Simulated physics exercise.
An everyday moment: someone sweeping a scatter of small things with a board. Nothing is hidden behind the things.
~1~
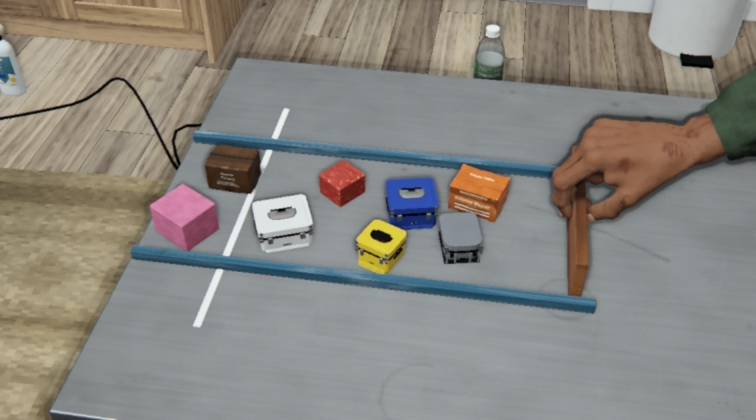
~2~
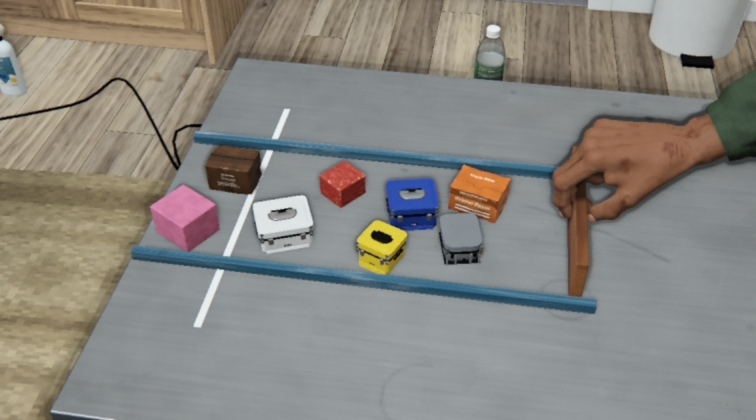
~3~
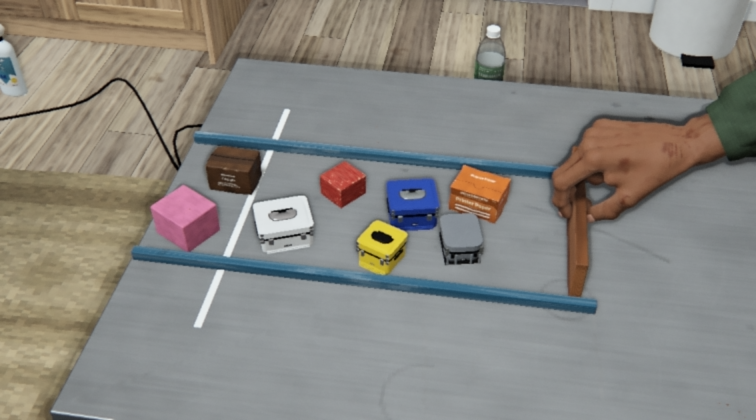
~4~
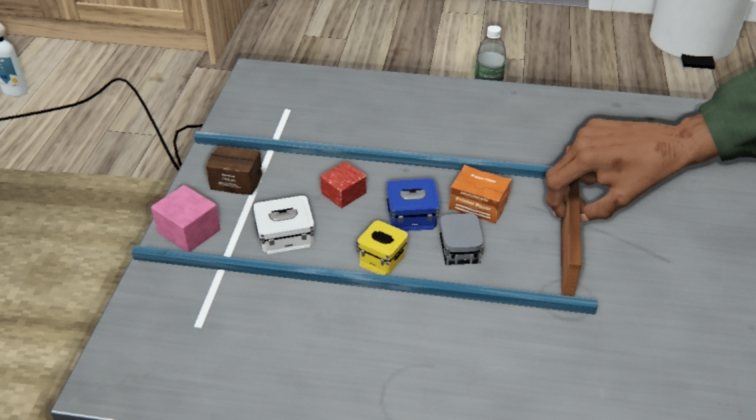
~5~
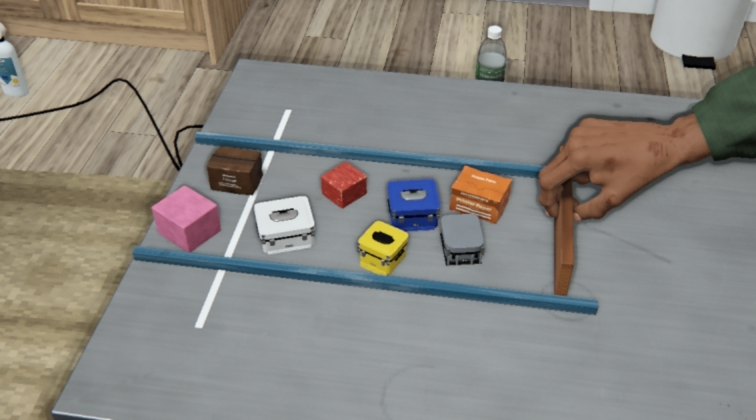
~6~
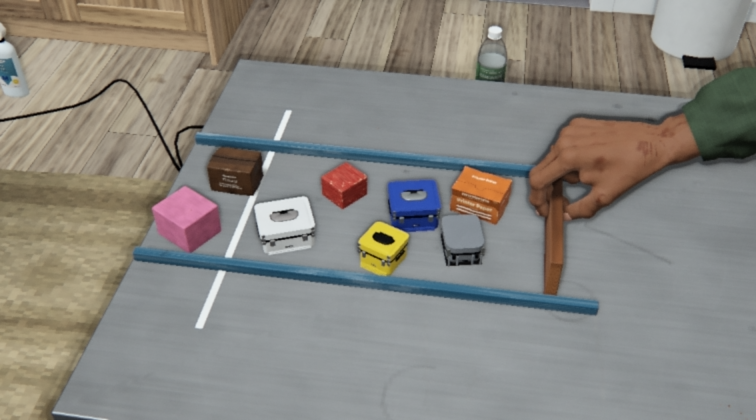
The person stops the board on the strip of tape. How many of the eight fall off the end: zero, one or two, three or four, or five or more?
Outcome: The number that fall off is one or two.
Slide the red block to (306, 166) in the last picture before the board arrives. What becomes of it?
Then it remains up.
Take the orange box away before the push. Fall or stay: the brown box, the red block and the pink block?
The brown box goes over, the red block holds on, the pink block drops off.
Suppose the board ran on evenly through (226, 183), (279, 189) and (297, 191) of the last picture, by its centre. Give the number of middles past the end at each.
The counts: 3, 0 and 0.
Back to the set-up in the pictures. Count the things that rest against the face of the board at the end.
It touches 3.
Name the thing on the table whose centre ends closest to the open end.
That is the red block.
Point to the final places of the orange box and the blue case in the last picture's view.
First (237, 164), then (195, 187).
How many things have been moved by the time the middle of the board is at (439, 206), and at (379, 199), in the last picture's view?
The counts are 4 and 6.
Soon after, none off yet; pink block at rest near (187, 219); brown box at rest near (236, 171); white case at rest near (285, 226).
After that, none off yet; pink block at rest near (187, 219); brown box at rest near (236, 171); white case displaced a little near (265, 229).
And then, none off yet; pink block displaced a little near (173, 215); brown box displaced about its own width near (196, 169); white case displaced about its own width near (217, 228).
In the end, the number that fall off is one or two; gone, brown box and pink block.
